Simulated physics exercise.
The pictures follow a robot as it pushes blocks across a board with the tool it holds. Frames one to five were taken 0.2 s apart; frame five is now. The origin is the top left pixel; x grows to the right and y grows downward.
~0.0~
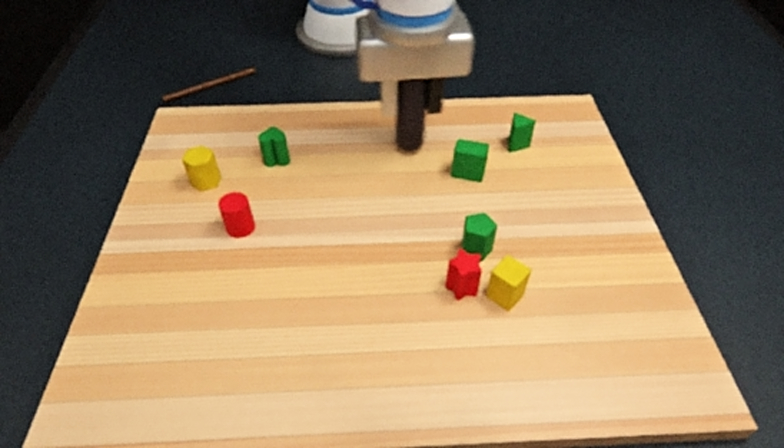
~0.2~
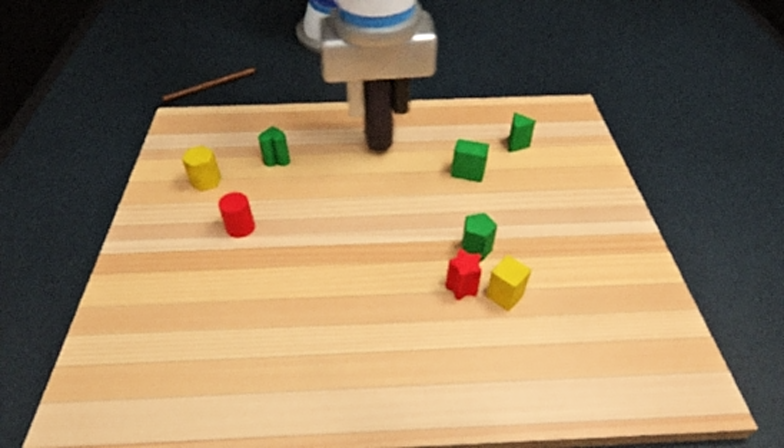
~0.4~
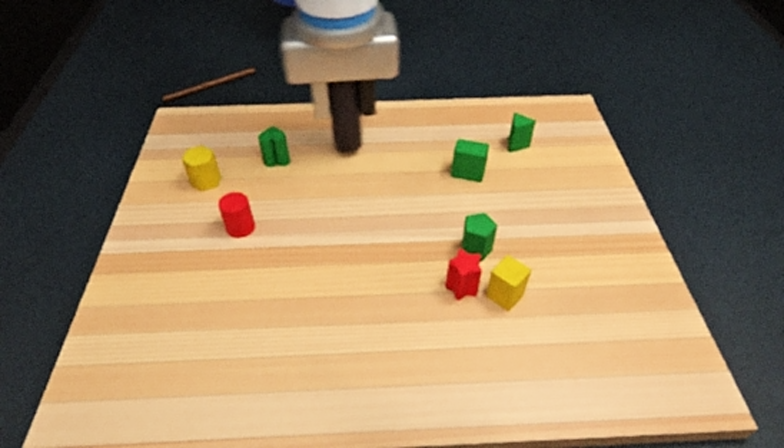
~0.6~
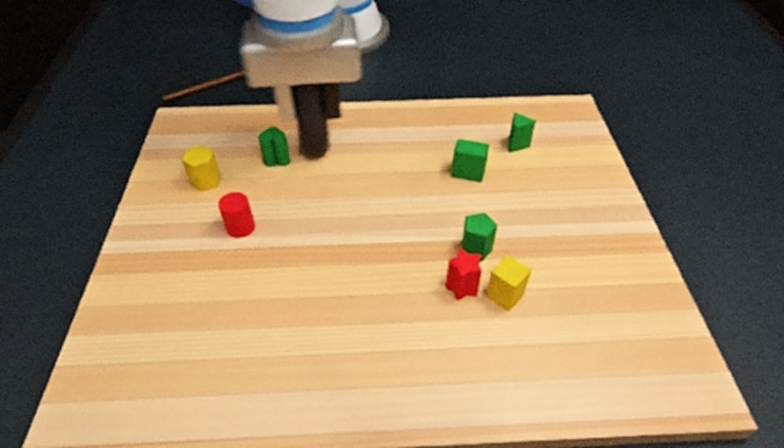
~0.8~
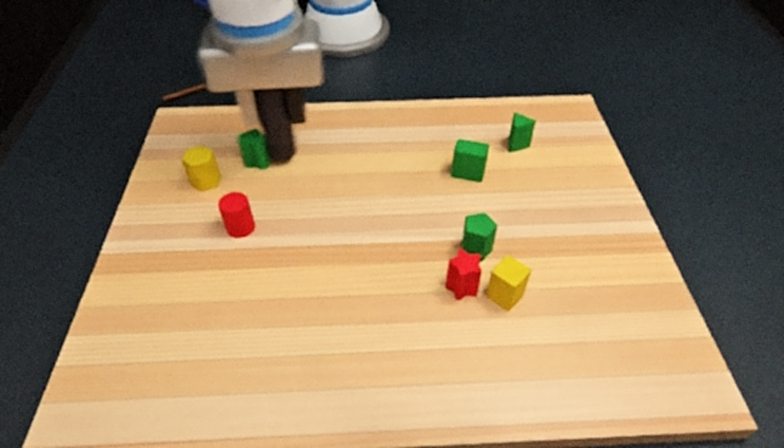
A robot arm with a dark, rod-like tool sweeps steadily left along the far edge of a pale striped wooden board, seen from a fixed, raised view. Yellow, green and red blocks sit at left, two green ones at far right, and a green, a red star and a yellow one nearer, right of centre. Reaching the green heart block, the tool nudges it slightly left.
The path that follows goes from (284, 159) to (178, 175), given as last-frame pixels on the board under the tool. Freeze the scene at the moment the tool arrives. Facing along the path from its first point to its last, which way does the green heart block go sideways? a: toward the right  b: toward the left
Answer: A.
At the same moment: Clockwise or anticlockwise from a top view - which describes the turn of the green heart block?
Twists clockwise.
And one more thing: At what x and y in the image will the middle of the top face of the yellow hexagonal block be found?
It comes to (170, 168).
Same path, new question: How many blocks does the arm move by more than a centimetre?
Two of them.
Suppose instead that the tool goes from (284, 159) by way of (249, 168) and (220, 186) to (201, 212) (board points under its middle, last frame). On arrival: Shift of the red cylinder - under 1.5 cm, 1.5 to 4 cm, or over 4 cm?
The red cylinder moves under 1.5 cm.
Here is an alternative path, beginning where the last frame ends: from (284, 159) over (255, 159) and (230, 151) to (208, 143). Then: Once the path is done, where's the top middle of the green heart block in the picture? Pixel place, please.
If I read the scene right, the answer is (203, 139).
What follows on the original path. One third of the way, tool (247, 157); green heart block (216, 139), turned 30° clockwise.
Two thirds of the way, tool (212, 163); yellow hexagonal block (184, 161), turned 45° anticlockwise; green heart block (182, 140), turned 45° clockwise.
At the end, tool (176, 169); yellow hexagonal block (170, 168), turned 105° anticlockwise; green heart block (152, 138), turned 80° clockwise.
